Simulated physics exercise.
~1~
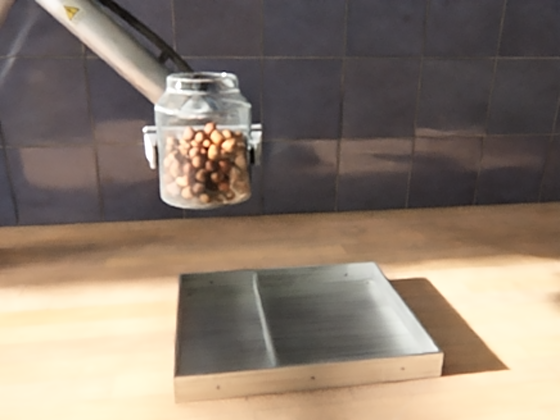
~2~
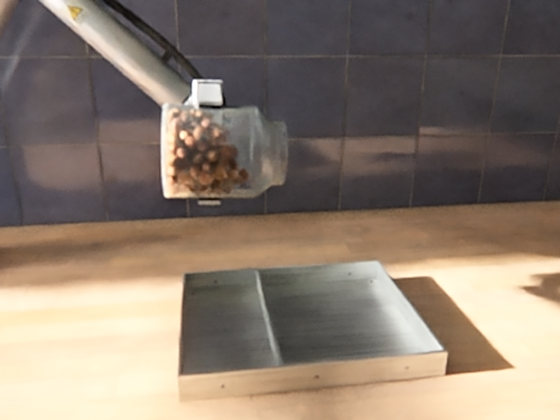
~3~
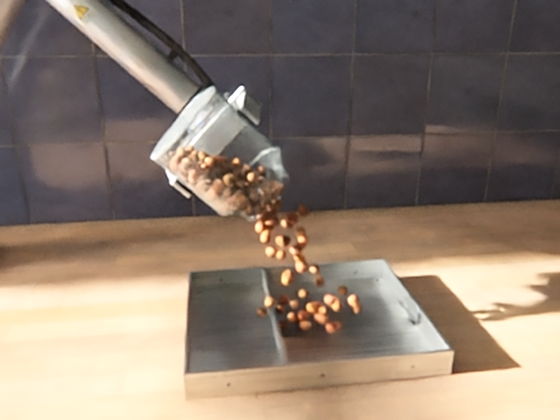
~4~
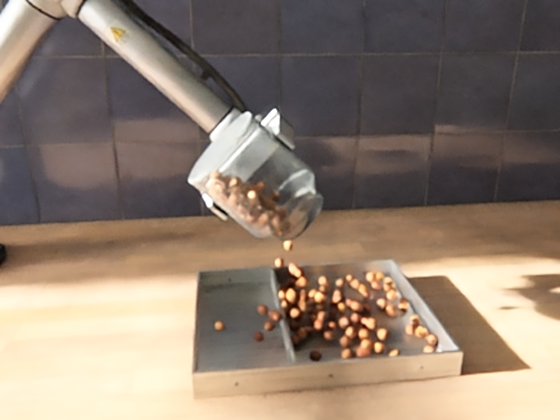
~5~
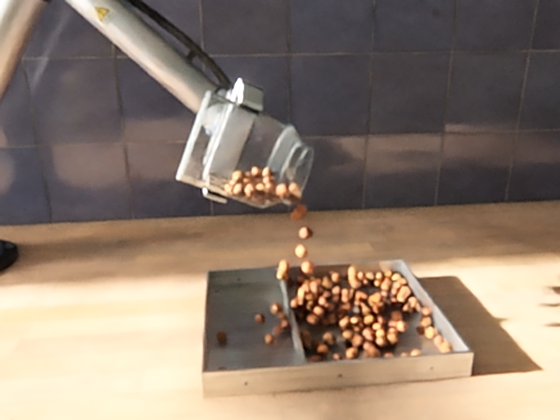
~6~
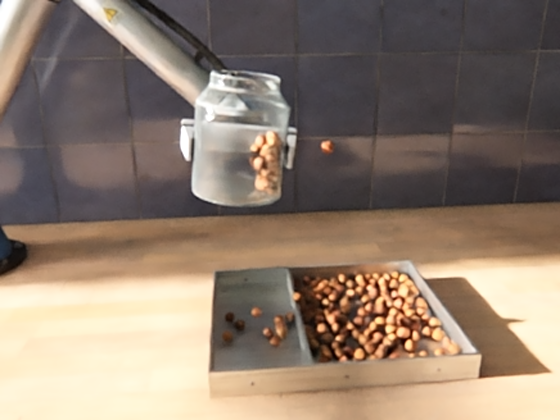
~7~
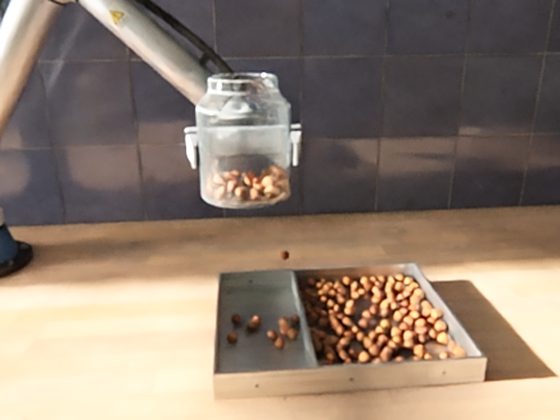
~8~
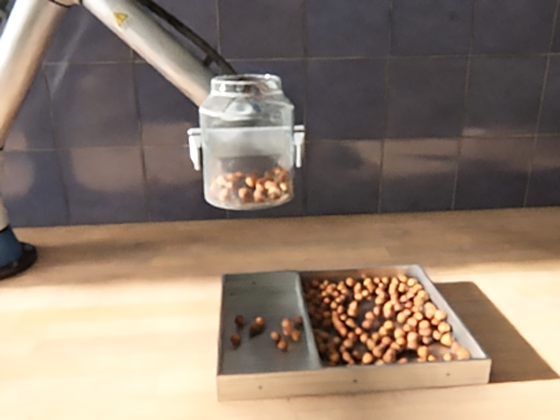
A robot arm tipped a clear jar of hazelnuts over to the right and poured most of them into the larger right side of a divided metal tray, then turned it upright with some still inside and a few in the left section.
